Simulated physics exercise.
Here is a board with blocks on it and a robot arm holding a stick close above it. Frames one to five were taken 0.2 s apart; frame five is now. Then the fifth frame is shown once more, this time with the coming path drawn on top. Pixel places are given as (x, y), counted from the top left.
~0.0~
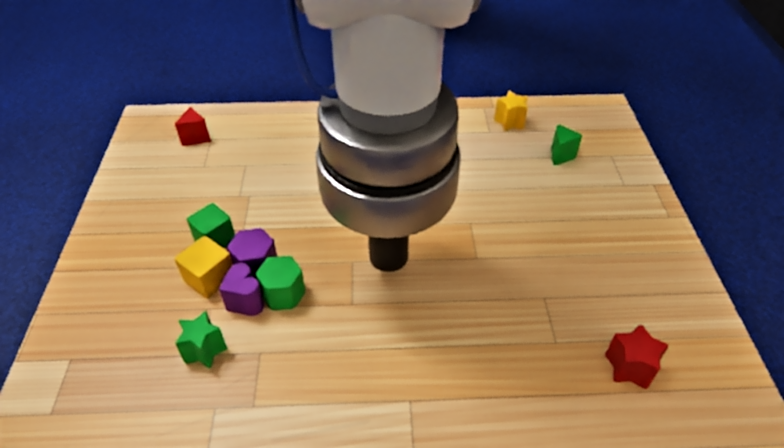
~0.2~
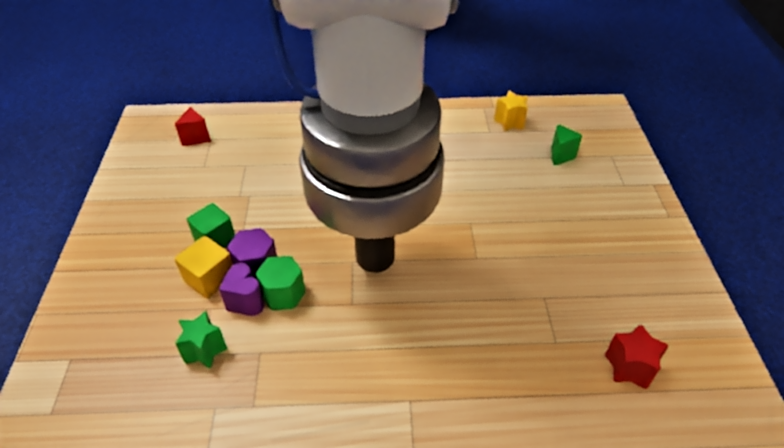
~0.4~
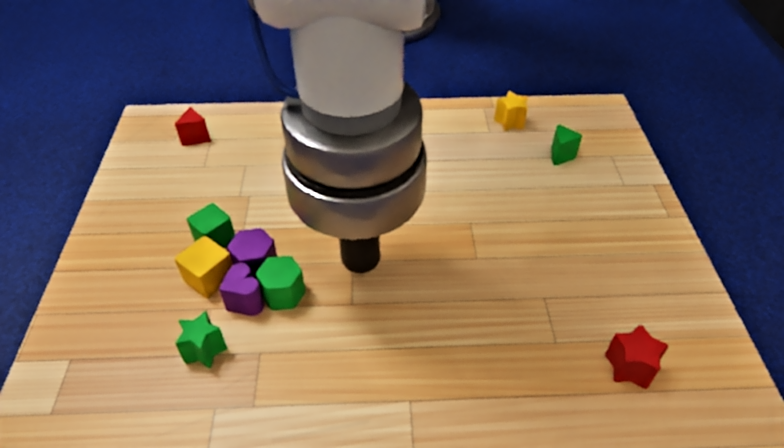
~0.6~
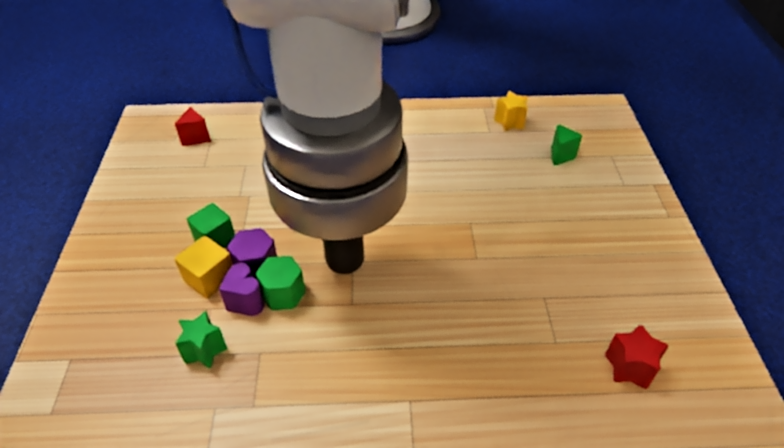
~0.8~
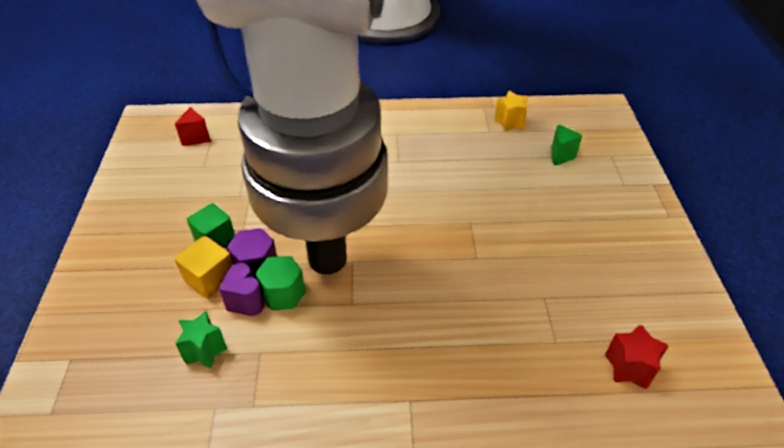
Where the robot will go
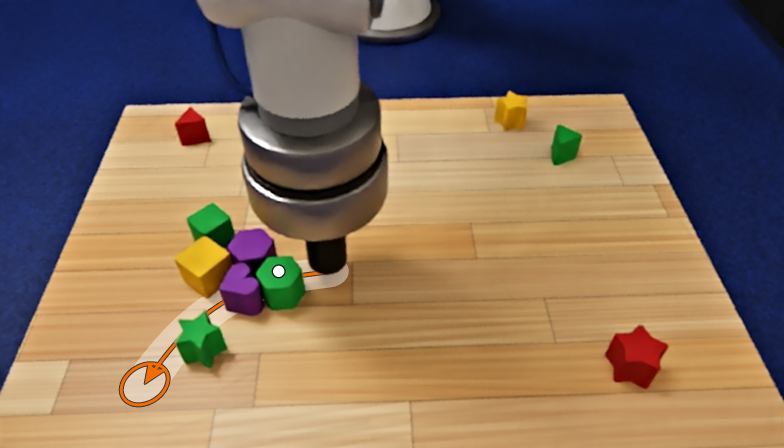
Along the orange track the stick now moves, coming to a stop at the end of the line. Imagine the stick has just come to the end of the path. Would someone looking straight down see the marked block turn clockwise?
The answer is no.
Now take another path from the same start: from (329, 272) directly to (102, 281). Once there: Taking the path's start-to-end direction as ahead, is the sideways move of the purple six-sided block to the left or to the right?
Measured against the direction from start to end, the purple six-sided block shifts toward the right-hand side.
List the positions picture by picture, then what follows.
Stick's lower end (389, 258); green star-shaped block (196, 329); yellow square piece (202, 255); purple heart-shaped block (239, 280); purple six-sided block (251, 243); green six-sided block (279, 271), in the first picture.
Stick (375, 259); blocks still, in the second picture.
Stick (361, 260); blocks still, in the third picture.
Stick (345, 260); blocks still, in the fourth picture.
Stick (328, 261); green star-shaped block (196, 329); yellow square piece (202, 255); purple heart-shaped block (239, 280); purple six-sided block (251, 243); green six-sided block (279, 271), in the fifth picture.
Drawn move, from (329, 272) over (260, 286) and (196, 323) to (145, 384); the dot is on the green six-sided block.
What follows on the original path. One third of the way, stick (256, 275); green star-shaped block (186, 336), turned 35° anticlockwise; yellow square piece (182, 255), turned 20° anticlockwise; purple heart-shaped block (187, 300), turned 20° clockwise; purple six-sided block (230, 240), turned 35° clockwise; green six-sided block (225, 293), turned 30° anticlockwise.
Two thirds of the way, stick (191, 313); green star-shaped block (154, 373); yellow square piece (180, 255), turned 20° anticlockwise; purple heart-shaped block (133, 320), turned 70° clockwise; purple six-sided block (229, 240), turned 40° clockwise; green six-sided block (161, 337), turned 40° anticlockwise.
At the end, stick (139, 374); green star-shaped block (134, 434), turned 175° anticlockwise; yellow square piece (180, 255), turned 20° anticlockwise; purple heart-shaped block (103, 338), turned 150° clockwise; purple six-sided block (229, 240), turned 40° clockwise; green six-sided block (106, 407), turned 50° anticlockwise.
